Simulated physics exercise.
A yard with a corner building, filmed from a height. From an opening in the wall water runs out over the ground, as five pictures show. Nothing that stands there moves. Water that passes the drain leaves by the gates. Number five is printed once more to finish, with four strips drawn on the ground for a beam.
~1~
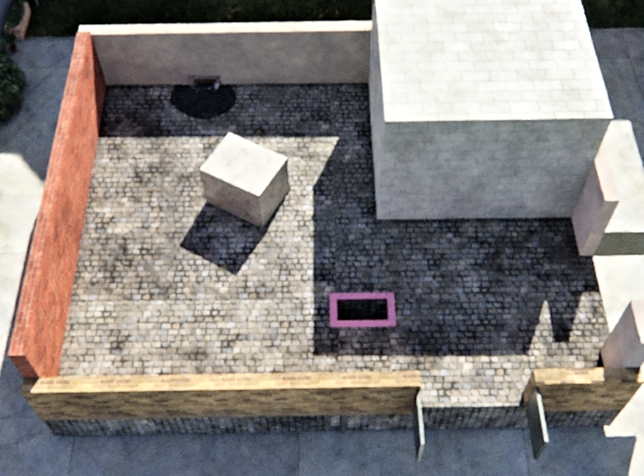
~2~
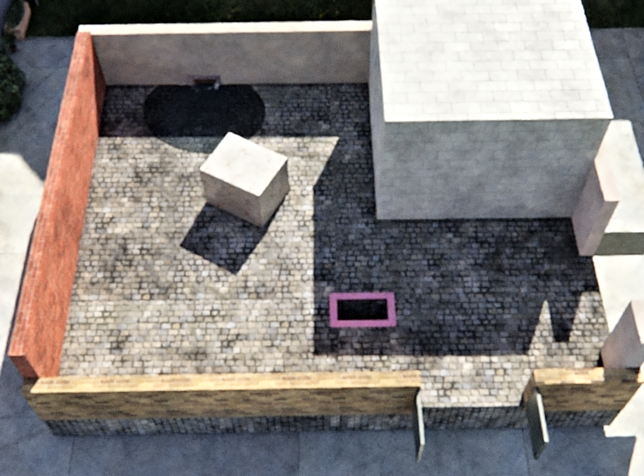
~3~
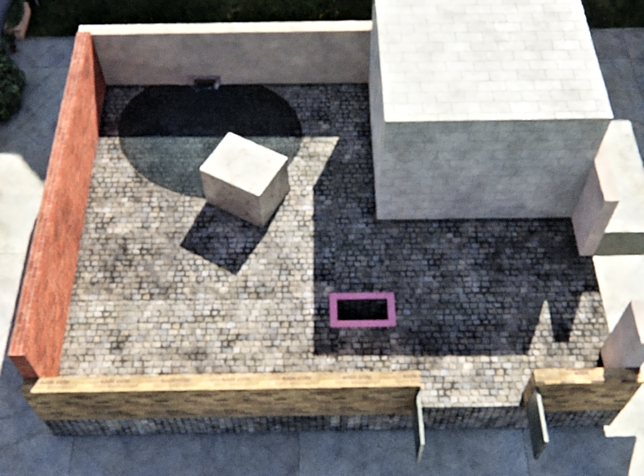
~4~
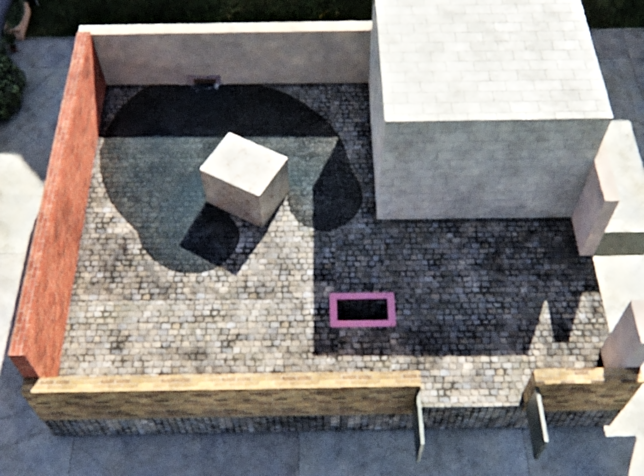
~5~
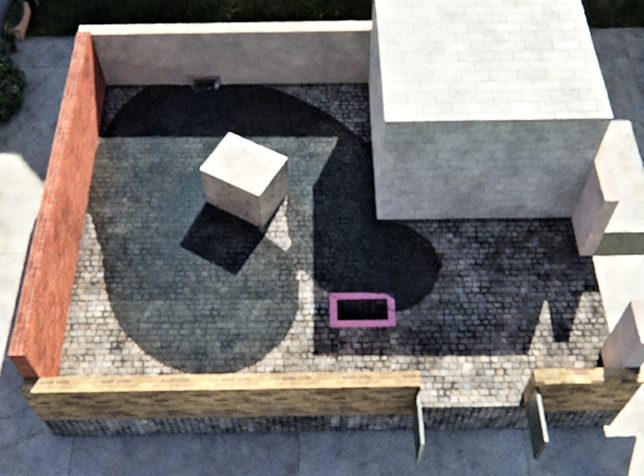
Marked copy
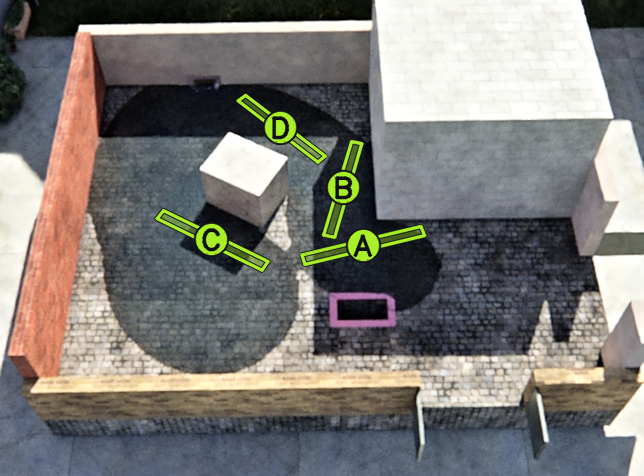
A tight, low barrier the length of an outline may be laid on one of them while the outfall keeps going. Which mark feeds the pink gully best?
Use position C.
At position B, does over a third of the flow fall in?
No, it does not.
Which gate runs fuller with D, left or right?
More leaves on the left.
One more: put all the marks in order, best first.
The order is C, D, B, A.
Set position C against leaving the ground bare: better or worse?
Position C is better.
On the marked copy, A from (303, 259) to (422, 231); B from (329, 236) to (356, 142); C from (160, 214) to (265, 265); D from (241, 98) to (321, 159).
Choosing A, about 6 % of the stream runs into the pink gully, about 91 % out by the gates.
Choosing B, about 17 % of the stream runs into the pink gully, about 81 % out by the gates.
Choosing C, about 38 % of the stream runs into the pink gully, about 61 % out by the gates.
Choosing D, about 24 % of the stream runs into the pink gully, about 76 % out by the gates.
